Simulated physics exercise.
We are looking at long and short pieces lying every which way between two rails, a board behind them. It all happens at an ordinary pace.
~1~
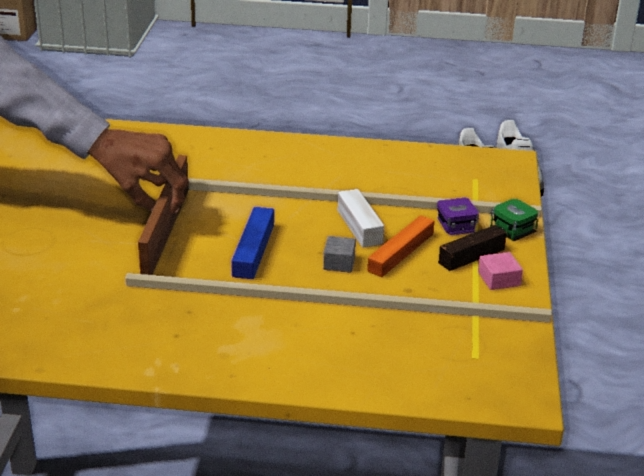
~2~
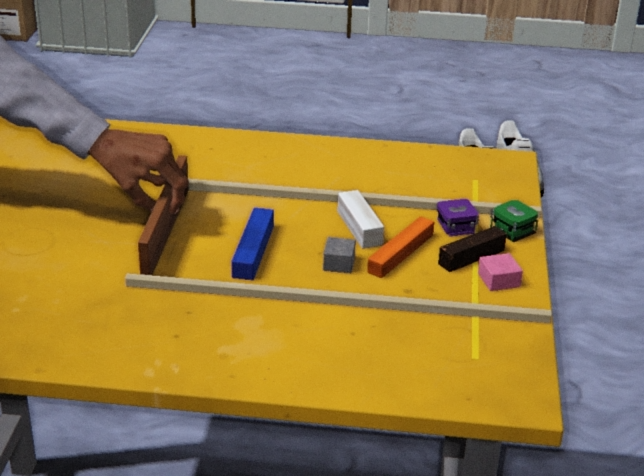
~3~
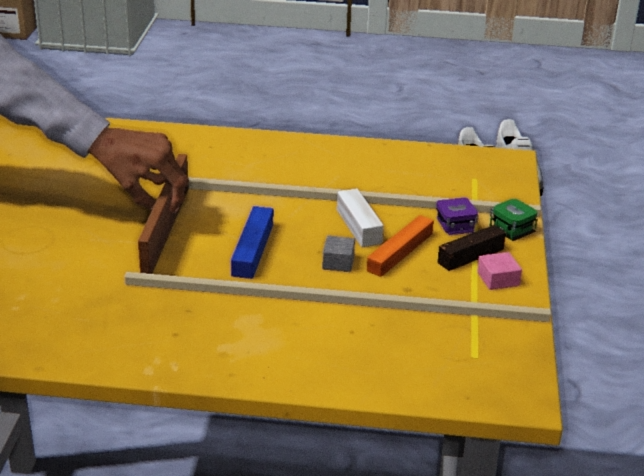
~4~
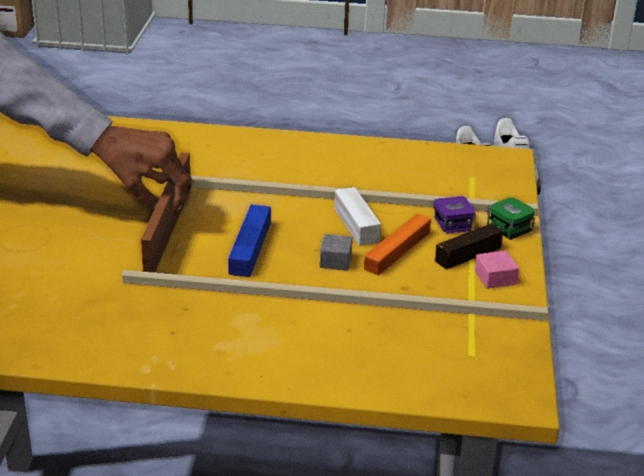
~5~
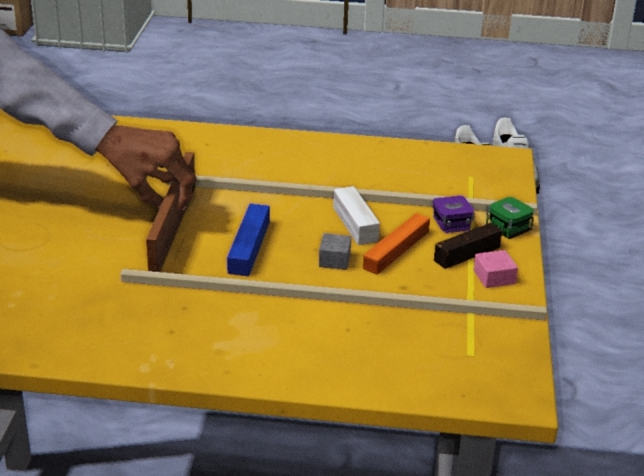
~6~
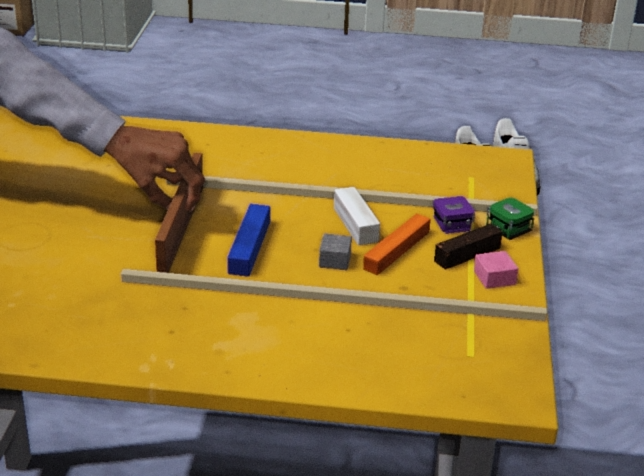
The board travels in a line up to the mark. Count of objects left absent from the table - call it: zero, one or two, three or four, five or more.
My call is three or four.
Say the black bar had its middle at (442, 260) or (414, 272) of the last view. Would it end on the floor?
Black bar - first try slides off, second try is safe.
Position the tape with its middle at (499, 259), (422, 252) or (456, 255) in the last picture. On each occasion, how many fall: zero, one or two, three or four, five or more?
Going tape by tape, I get five or more, then no fall at all, then one to two.
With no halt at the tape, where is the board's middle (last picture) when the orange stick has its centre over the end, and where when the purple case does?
With the orange stick it sits around (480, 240), with the purple case around (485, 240).
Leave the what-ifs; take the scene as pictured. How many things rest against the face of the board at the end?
The figure is 2.
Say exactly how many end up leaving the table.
The total comes to 3.
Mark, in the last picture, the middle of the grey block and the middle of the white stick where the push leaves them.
The grey block ends at (509, 268) and the white stick at (497, 223).
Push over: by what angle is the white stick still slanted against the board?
Roughly 25° out of line.
Early on, none off yet; green case at rest near (511, 219); pink block at rest near (496, 269); black bar at rest near (469, 246).
A while later, none off yet; green case travelled a little near (527, 217); pink block travelled about its own width near (532, 279); black bar travelled a little near (510, 248).
Finally, the number that fall off is three or four; lost, black bar, pink block and green case.
